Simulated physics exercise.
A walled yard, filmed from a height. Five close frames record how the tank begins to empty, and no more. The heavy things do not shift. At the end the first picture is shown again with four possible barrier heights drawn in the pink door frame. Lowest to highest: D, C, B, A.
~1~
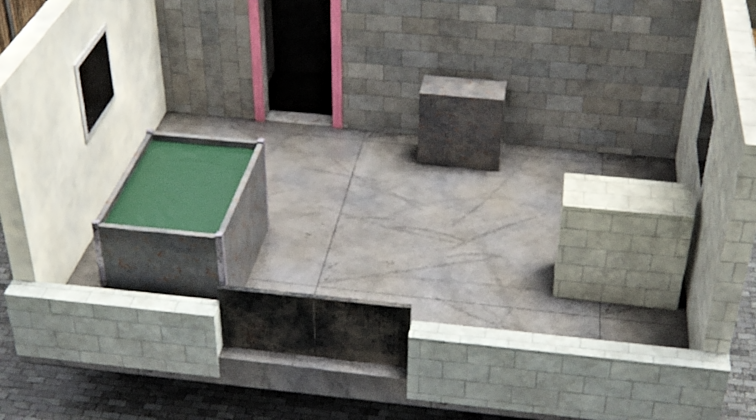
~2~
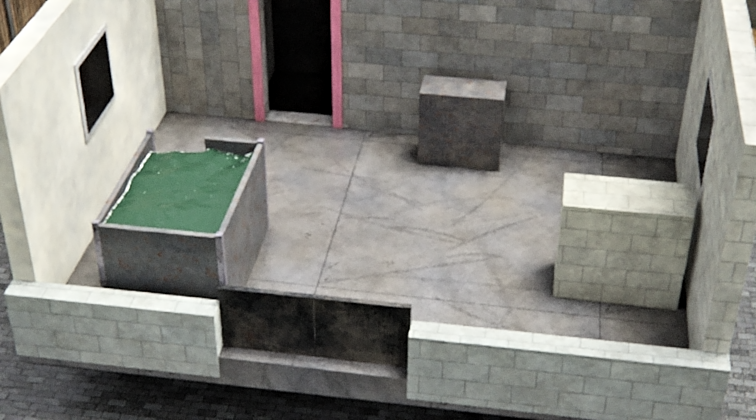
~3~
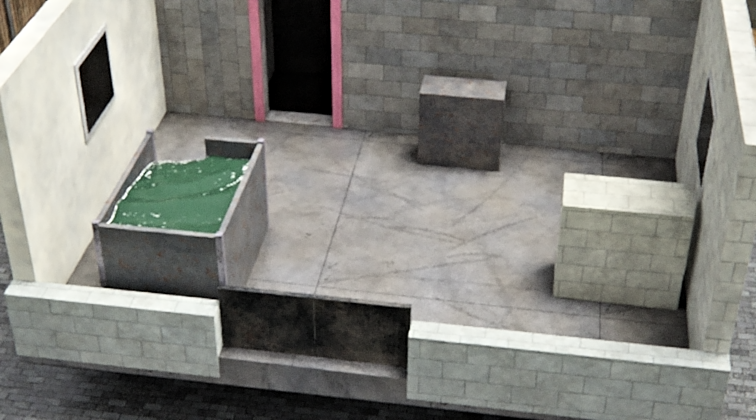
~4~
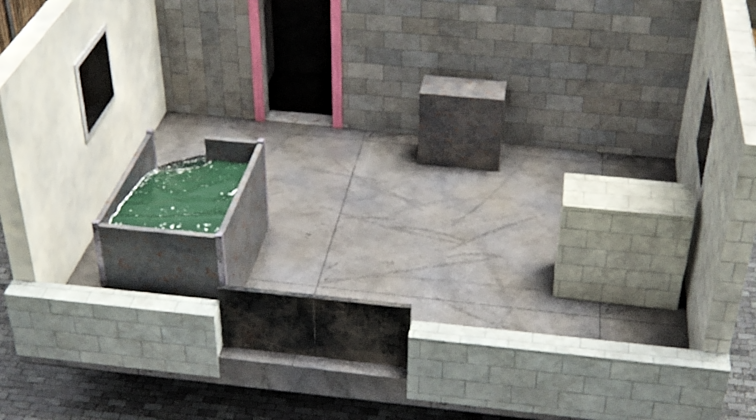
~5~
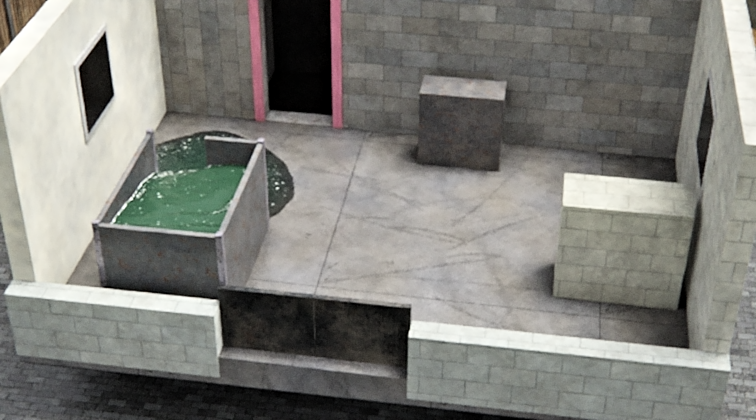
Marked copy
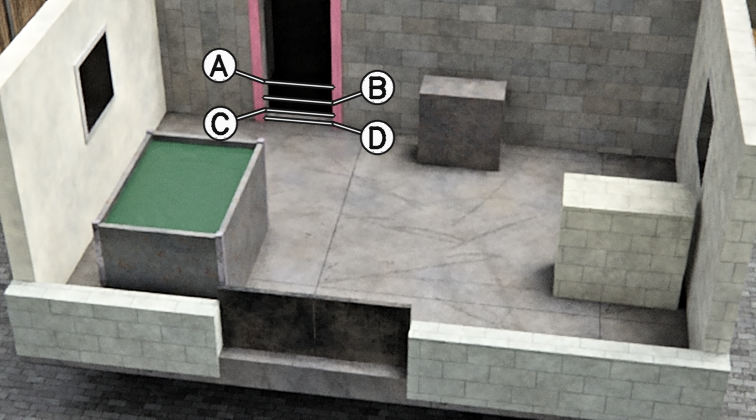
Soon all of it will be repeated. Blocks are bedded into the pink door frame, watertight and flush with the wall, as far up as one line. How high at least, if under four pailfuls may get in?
The answer is height B.
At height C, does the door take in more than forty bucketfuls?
No.
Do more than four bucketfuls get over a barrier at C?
Yes, that goes wrong.
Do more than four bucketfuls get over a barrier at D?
Yes, it does.
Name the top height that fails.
That is height C.
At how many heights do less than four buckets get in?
Two.
On the marked copy, A at (298, 84); B at (298, 100); C at (299, 112); D at (299, 121); from the bottom up D, C, B, A.
Choosing A, nothing gets over.
Choosing B, a splash gets over, under a bucket.
Choosing C, about 13 bucketfuls get in.
Choosing D, dozens of bucketfuls pour in.
